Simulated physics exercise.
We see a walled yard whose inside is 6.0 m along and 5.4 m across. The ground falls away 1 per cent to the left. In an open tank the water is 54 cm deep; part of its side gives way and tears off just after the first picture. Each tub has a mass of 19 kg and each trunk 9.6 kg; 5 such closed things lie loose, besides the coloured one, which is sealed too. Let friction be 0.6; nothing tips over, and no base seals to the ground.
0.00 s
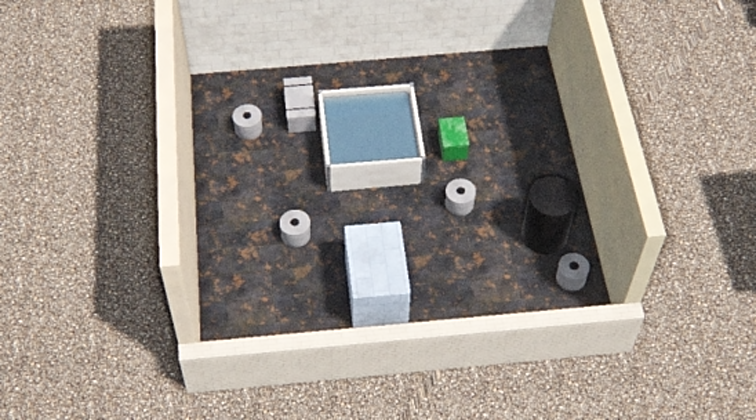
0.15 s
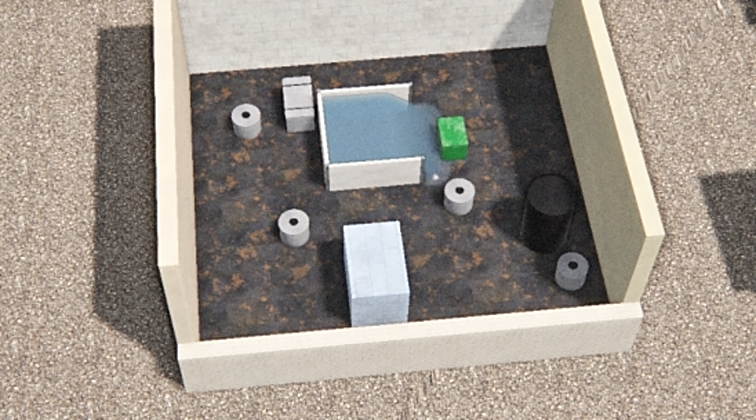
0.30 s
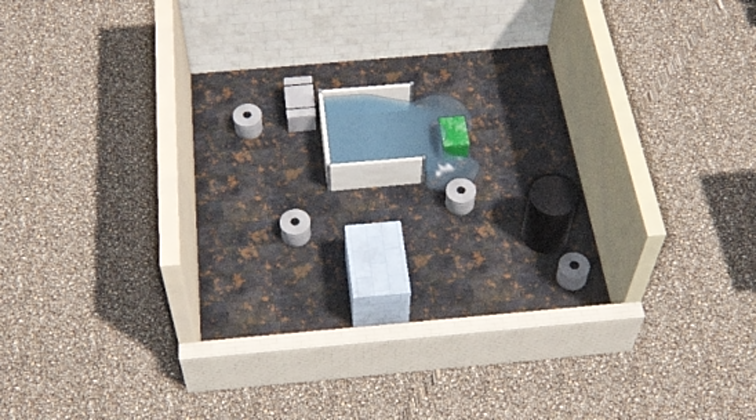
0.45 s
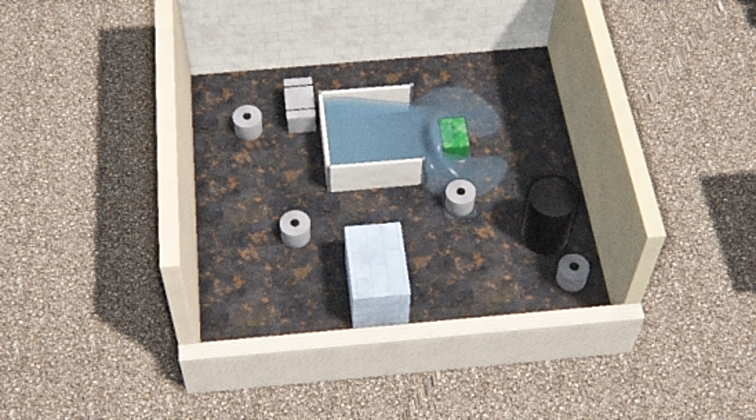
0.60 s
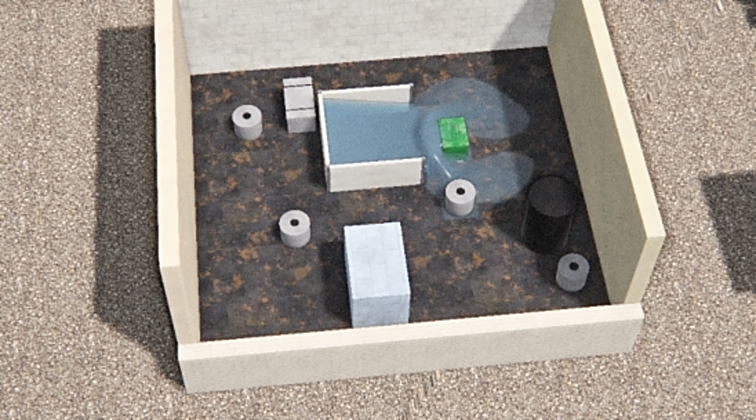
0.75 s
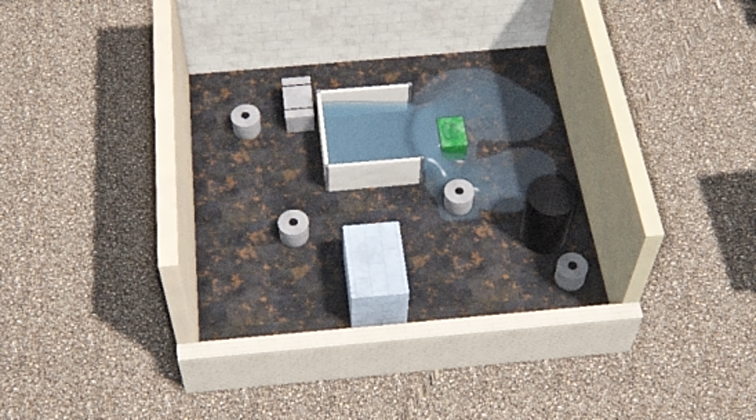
Water pouring from the open right side of a white-walled tank, spreading around a green box across a dark walled yard.
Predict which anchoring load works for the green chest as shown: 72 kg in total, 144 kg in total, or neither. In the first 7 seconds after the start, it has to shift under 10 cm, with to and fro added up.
The heavier one is needed.
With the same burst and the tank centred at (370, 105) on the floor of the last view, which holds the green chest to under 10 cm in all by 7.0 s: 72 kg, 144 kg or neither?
For that case: Lighter one suffices.
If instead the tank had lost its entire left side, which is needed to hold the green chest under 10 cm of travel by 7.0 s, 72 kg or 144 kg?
In that case the lighter mass suffices.
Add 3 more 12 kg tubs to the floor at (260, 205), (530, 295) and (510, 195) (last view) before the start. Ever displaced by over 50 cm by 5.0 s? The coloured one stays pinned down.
Results, in sequence: Not exceeded / not exceeded / exceeded.
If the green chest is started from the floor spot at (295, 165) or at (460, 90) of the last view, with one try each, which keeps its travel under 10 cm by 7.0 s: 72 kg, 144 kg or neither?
In that order: The smaller is enough; either load holds.
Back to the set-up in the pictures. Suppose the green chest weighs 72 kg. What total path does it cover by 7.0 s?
Total path: Roughly 50 cm.
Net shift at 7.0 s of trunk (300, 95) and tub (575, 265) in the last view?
Net distance: First 30 cm, second 0 cm.
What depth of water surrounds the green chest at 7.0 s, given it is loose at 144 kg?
Around 5 cm.
After 1.4 s the green chest would be 43 cm from its start with 72 kg and 0 cm from its start with 144 kg; 14 cm of water round it then.
After 3.1 s the green chest would be 47 cm from its start with 72 kg and 0 cm from its start with 144 kg; 4 cm of water round it then.
After 4.9 s the green chest would be 47 cm from its start with 72 kg and 0 cm from its start with 144 kg; 8 cm of water round it then.
After 7.0 s the green chest would be 47 cm from its start with 72 kg and 0 cm from its start with 144 kg; 5 cm of water round it then.
